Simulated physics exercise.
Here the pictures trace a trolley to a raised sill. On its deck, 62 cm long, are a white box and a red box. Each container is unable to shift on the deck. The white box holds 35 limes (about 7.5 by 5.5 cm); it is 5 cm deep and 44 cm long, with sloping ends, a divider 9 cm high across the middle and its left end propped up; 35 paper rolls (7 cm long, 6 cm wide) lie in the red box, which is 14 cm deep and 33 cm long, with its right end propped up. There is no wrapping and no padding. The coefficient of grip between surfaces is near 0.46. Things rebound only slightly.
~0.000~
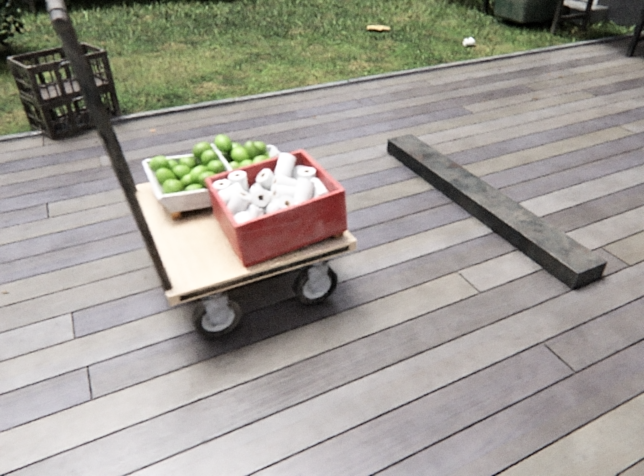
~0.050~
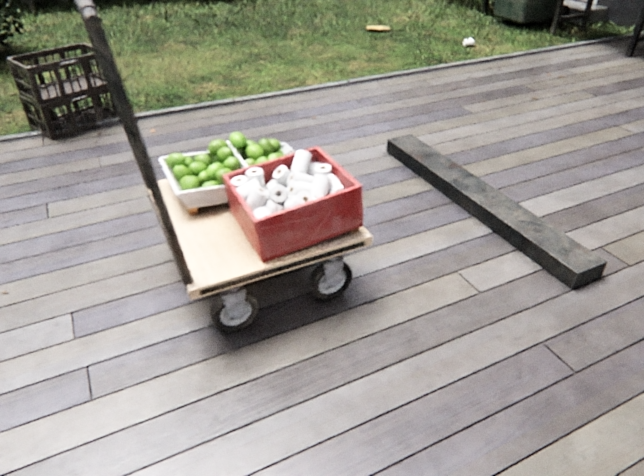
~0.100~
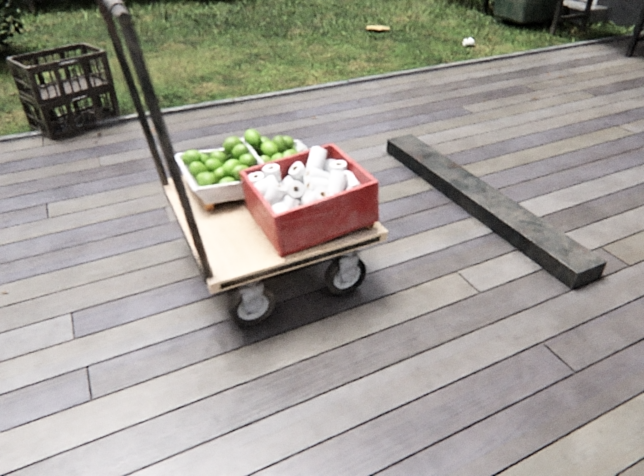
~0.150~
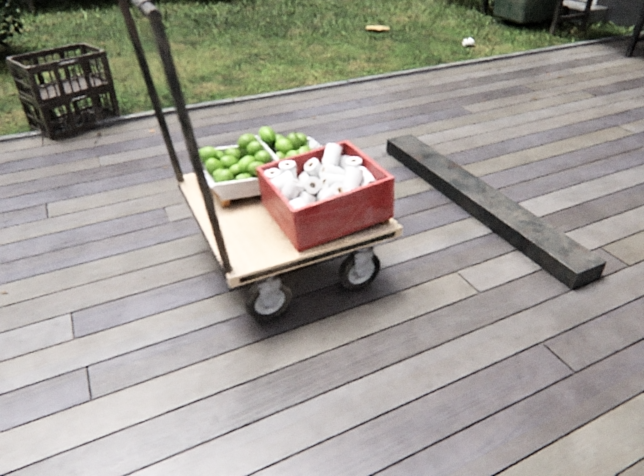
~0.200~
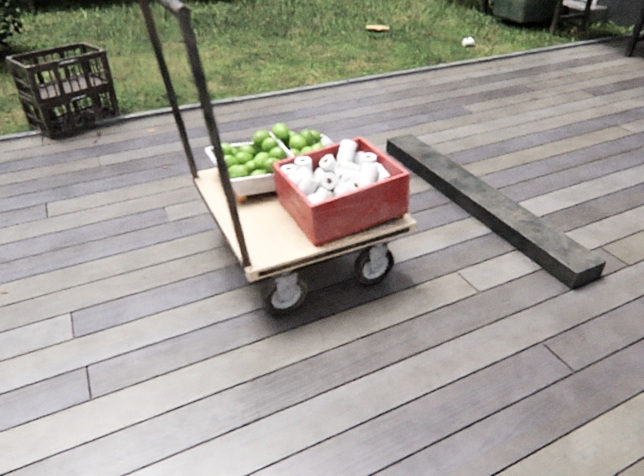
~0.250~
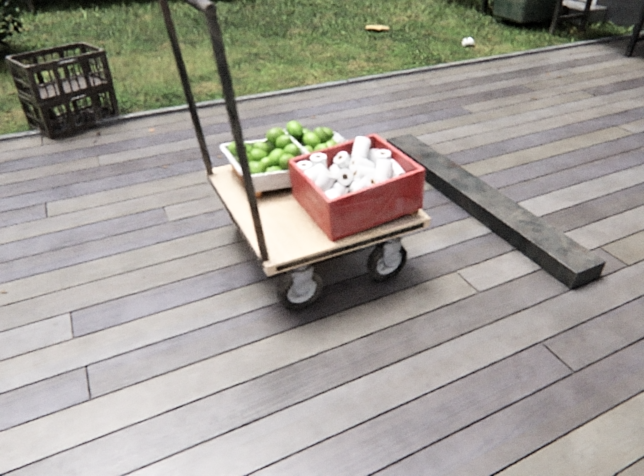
On a wooden deck, a trolley carrying limes and white paper rolls rolls slowly right.
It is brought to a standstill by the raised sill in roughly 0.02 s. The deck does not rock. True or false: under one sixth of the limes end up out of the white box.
True.
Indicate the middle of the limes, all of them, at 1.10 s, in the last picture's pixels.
Middle: About (410, 129) px.
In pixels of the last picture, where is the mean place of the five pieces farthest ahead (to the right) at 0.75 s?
(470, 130).
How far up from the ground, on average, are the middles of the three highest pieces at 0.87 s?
About 74 cm up, on average.
After 0.65 s, impact.
After 0.75 s, white box 35 in, 0 out and red box 35 in, 0 out.
After 0.87 s, white box 34 in, 1 out and red box 33 in, 2 out.
After 1.10 s, white box 33 in, 2 out and red box 29 in, 6 out.
When it is over (at 1.61 s), white box 33 in, 2 out and red box 29 in, 6 out. Asked share, 2 of 35, 6 per cent.
